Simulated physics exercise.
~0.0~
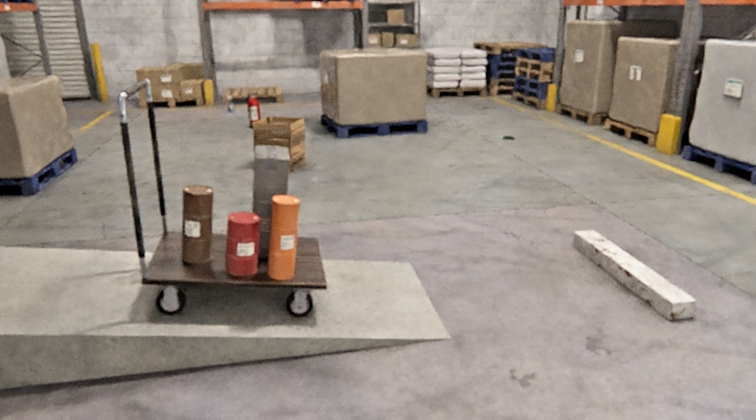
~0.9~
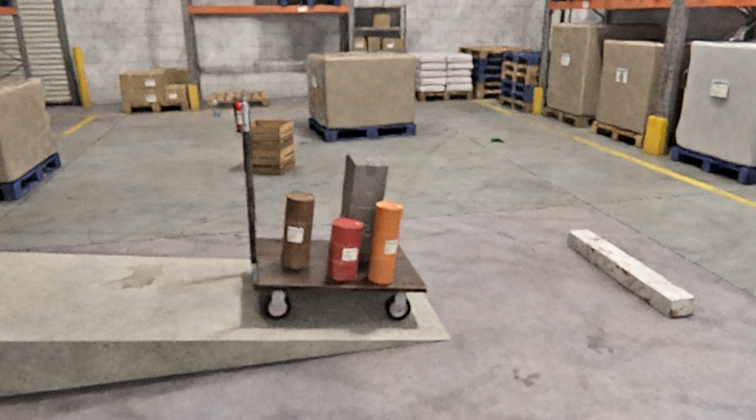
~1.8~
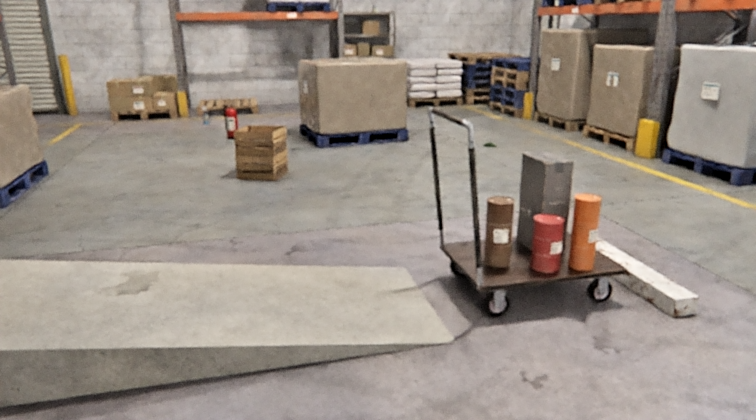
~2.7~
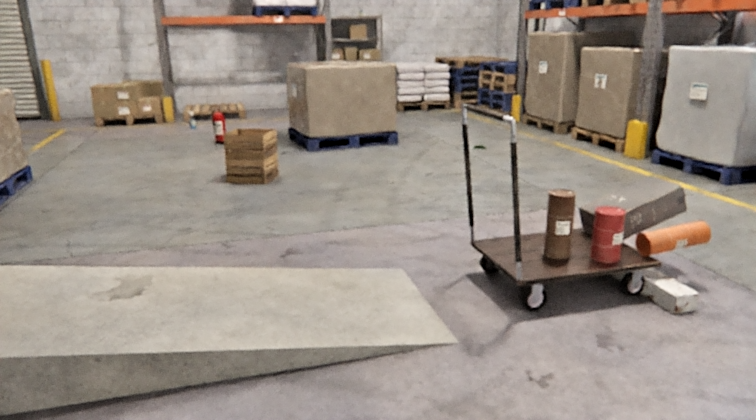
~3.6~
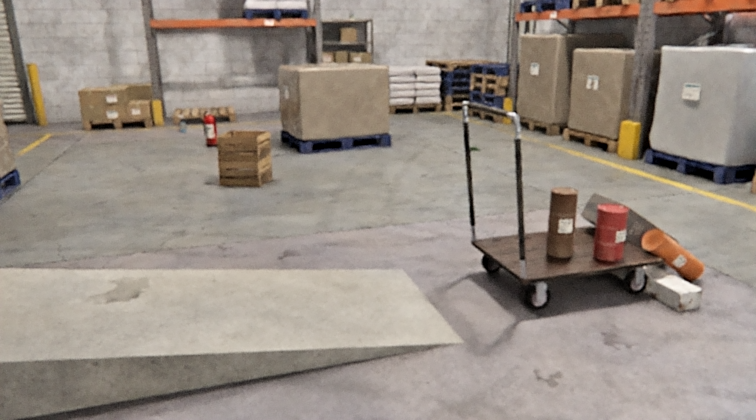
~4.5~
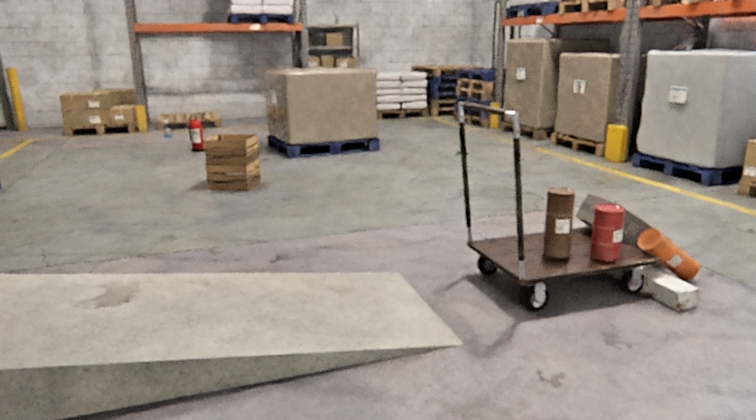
Warehouse floor with a loaded trolley rolling right off a ramp into a kerb, grey box and orange canister toppling off, two canisters staying upright.
